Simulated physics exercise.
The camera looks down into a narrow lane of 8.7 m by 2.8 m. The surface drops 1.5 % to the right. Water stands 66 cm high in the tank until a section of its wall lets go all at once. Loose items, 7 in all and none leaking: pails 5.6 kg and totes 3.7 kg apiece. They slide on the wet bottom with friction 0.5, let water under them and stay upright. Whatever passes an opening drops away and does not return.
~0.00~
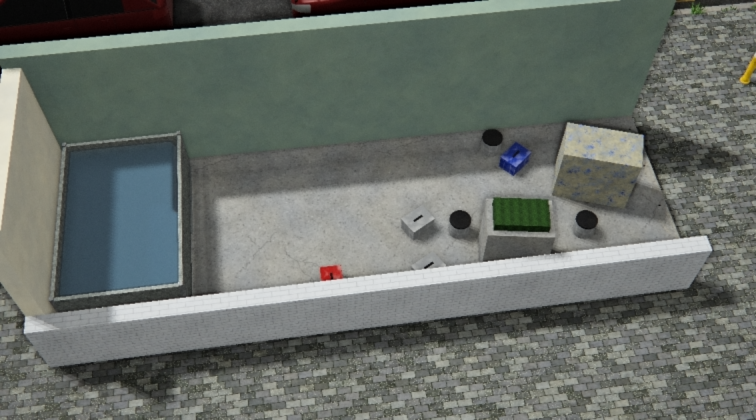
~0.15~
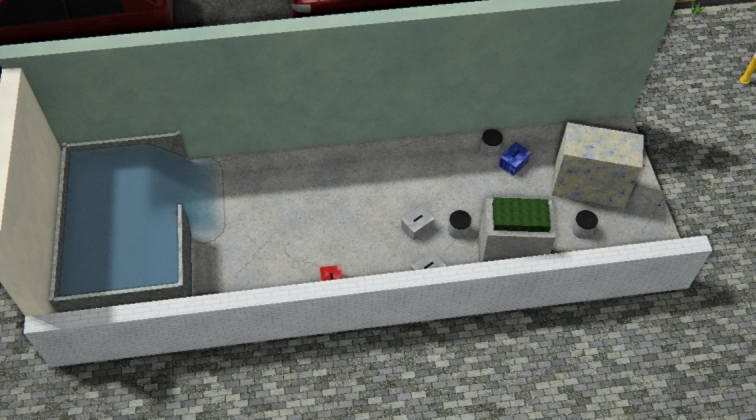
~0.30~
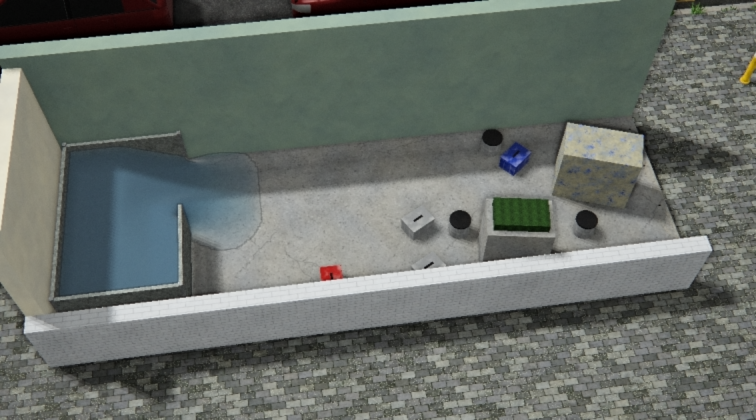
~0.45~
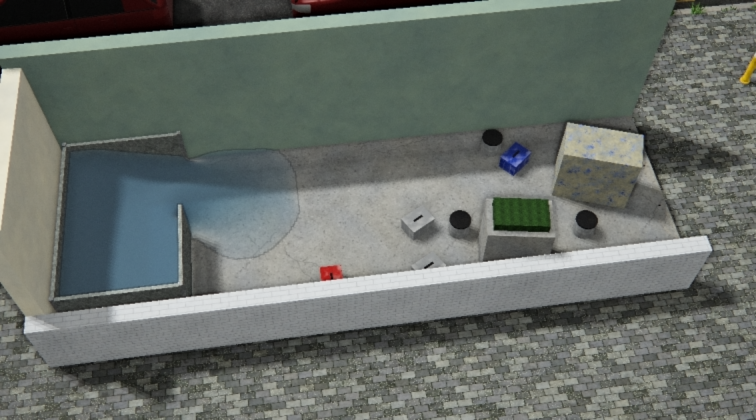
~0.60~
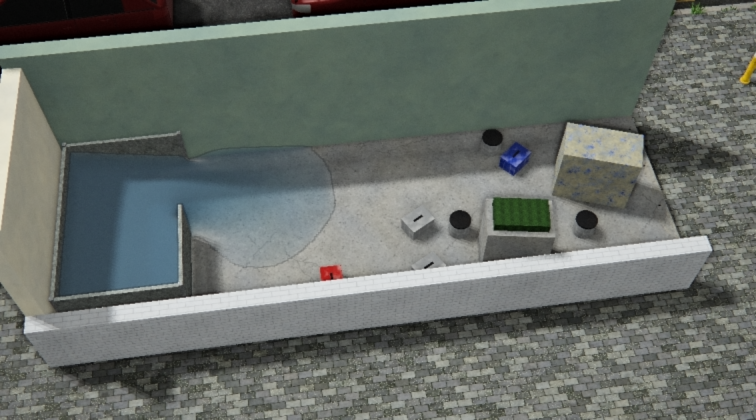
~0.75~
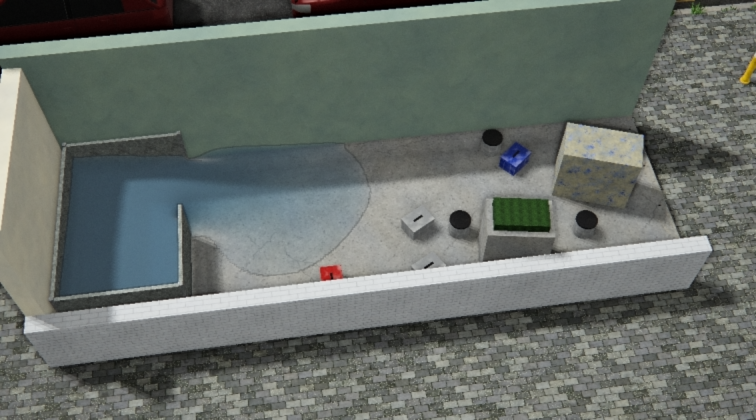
In the video, water spills through an opening in the right side of a walled pool and spreads steadily rightward across the pale floor of a narrow walled lane, while the red and blue totes and other items stay still.
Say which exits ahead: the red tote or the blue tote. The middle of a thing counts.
First out is the blue one.
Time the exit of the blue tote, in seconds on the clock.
Near 3.0 s.
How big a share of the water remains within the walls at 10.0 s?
About 42 per cent.
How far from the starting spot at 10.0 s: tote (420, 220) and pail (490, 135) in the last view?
In turn: 150 cm, washed out.
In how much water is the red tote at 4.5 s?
About 7 cm.
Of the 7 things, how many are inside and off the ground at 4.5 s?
I count 3.
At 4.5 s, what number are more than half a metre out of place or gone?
6 of them.
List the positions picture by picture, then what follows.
In the first picture, the red tote at (332, 278), on the bottom; the blue tote at (516, 154), on the bottom; water covers 3.8 m2; 0 of 7 have shifted.
In the second picture, the red tote at (332, 278) rests on the ground; the blue tote at (516, 154), on the bottom; 4.6 m2 under water; 0 of 7 have shifted.
In the third picture, the red tote at (332, 278), on the bottom; the blue tote at (516, 154), on the bottom; 5.5 m2 under water; 0 of 7 have shifted.
In the fourth picture, the red tote at (332, 278) rests on the ground; the blue tote at (516, 154), on the bottom; 6.6 m2 under water; 0 of 7 have shifted.
In the fifth picture, the red tote at (332, 278), on the bottom; the blue tote at (516, 154) rests on the ground; water covers 7.7 m2; 0 of 7 have shifted.
In the sixth picture, the red tote at (332, 278) rests on the ground; the blue tote at (516, 154) rests on the ground; water covers 8.8 m2; 0 of 7 have shifted.
After 2.0 s the red tote is near (344, 278), 0.2 m from its start, aground; the blue tote is near (549, 153), 0.5 m from its start, afloat; 0 of 7 are out; 3 afloat.
After 4.5 s the red tote is near (380, 241), 0.9 m from its start, afloat; the blue tote has gone out (at 3.2 s); 4 of 7 are out; 3 afloat.
After 7.0 s the red tote is near (531, 152), 3.7 m from its start, afloat; the blue tote has gone out (at 3.2 s); 4 of 7 are out; 3 afloat.
After 10.0 s the red tote has gone out (at 8.6 s); the blue tote has gone out (at 3.2 s); 5 of 7 are out; 1 afloat.
